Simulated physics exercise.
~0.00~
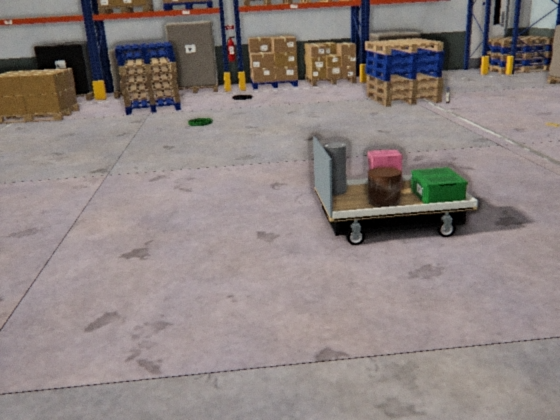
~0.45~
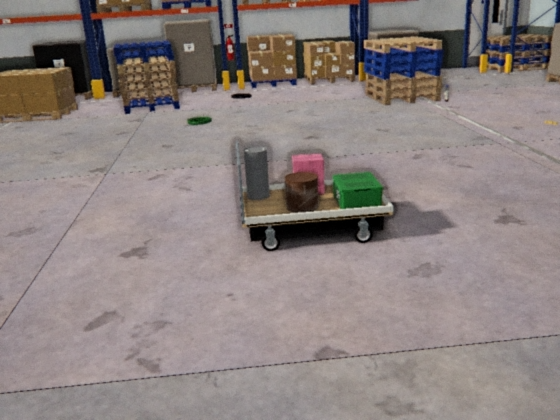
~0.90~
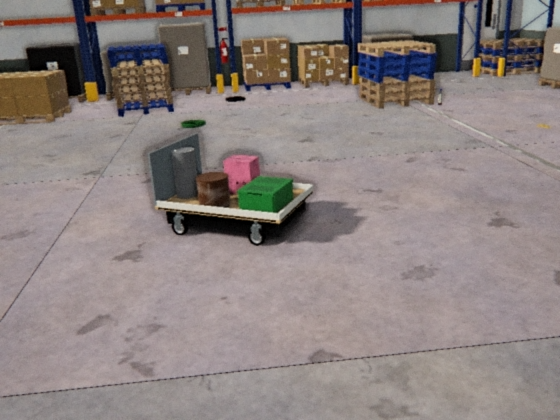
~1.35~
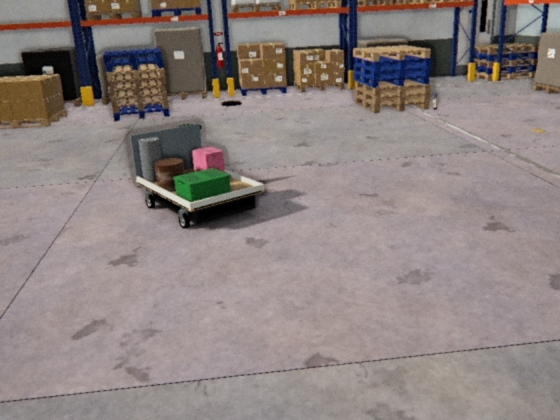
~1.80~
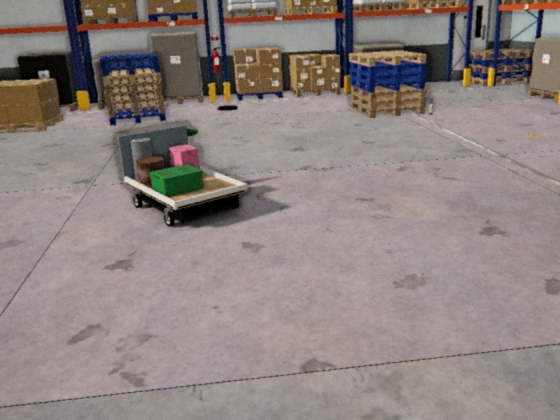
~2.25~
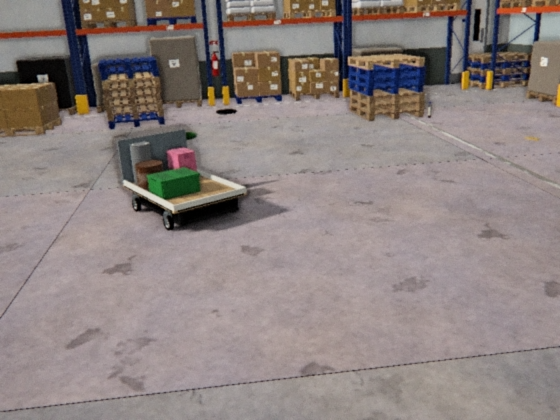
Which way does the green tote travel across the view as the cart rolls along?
The green tote moves to the left, carried along on the cart.
